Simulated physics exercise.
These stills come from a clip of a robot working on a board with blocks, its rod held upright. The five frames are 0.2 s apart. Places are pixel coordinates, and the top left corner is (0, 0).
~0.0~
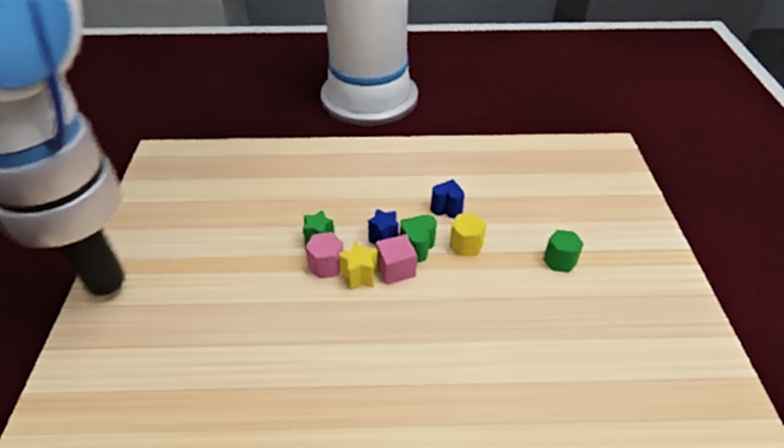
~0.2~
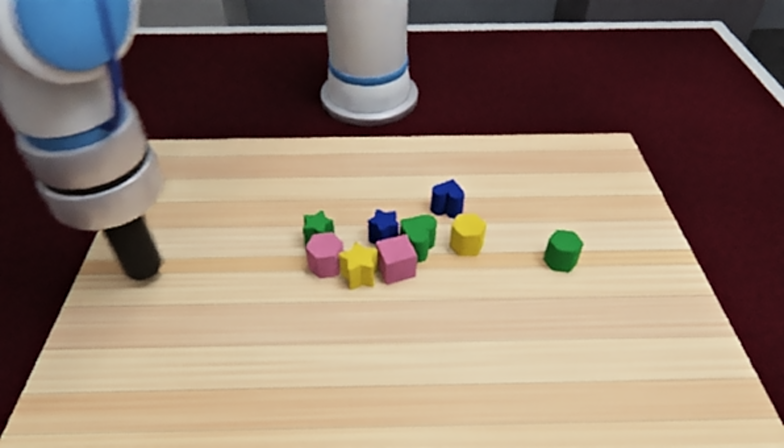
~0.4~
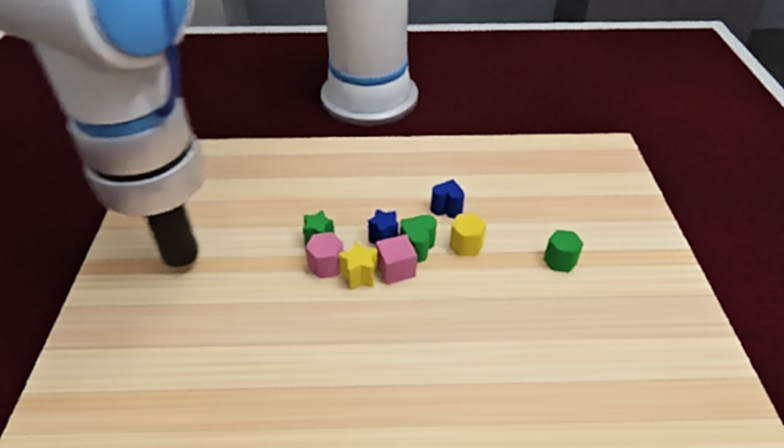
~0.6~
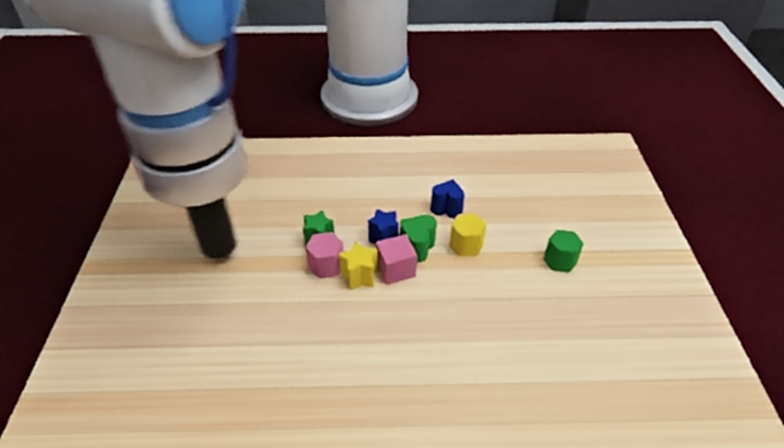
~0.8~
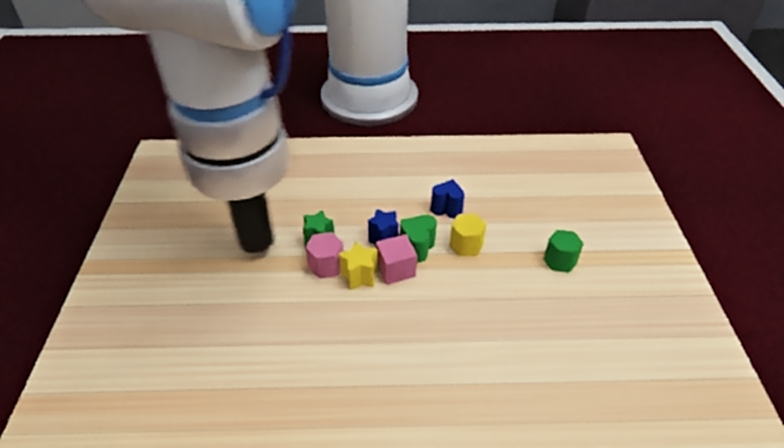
A pale wooden board rests on a dark red surface, seen from above at an angle by a still camera. Green, pink, yellow and blue blocks cluster near the middle, with a lone green block to the right and a white robot base behind. A white and blue robot arm carries its black rod steadily rightward from the left edge, stopping short of the blocks, which stay still.
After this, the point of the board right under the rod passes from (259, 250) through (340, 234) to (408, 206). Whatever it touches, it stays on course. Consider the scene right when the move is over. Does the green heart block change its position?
Short answer: Yes.
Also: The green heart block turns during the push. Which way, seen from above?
Rotation: Clockwise.
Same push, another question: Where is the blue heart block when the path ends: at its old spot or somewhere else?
The blue heart block will be pushed away from where it stands.
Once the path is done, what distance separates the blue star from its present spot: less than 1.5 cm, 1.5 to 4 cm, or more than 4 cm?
The displacement of the blue star is above 4 cm.
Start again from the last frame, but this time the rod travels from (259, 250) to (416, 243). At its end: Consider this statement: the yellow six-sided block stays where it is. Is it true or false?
This is false.
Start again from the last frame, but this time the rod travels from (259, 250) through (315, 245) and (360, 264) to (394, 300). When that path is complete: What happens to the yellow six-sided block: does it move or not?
That block is going to be left alone.
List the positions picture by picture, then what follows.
The first picture shows lower end of the rod (106, 283), tops of blocks, green star (317, 221), blue star (384, 218), green heart block (419, 226), blue heart block (449, 188).
The second picture shows rod (144, 268), blocks as before.
The third picture shows rod (182, 255), blocks as before.
The fourth picture shows rod (219, 247), blocks as before.
The fifth picture shows rod (257, 241), green star (317, 221), blue star (384, 218), green heart block (419, 226), blue heart block (449, 188).
The first path, step by step. One third of the way, rod (313, 231); green star (342, 216).
Two thirds of the way, rod (365, 216); green star (393, 201); blue star (417, 215), turned 40° clockwise; green heart block (438, 231), turned 35° clockwise.
At the end, rod (409, 197); green star (437, 182); blue star (431, 209), turned 110° clockwise; green heart block (440, 232), turned 40° clockwise; blue heart block (469, 185), turned 30° clockwise.
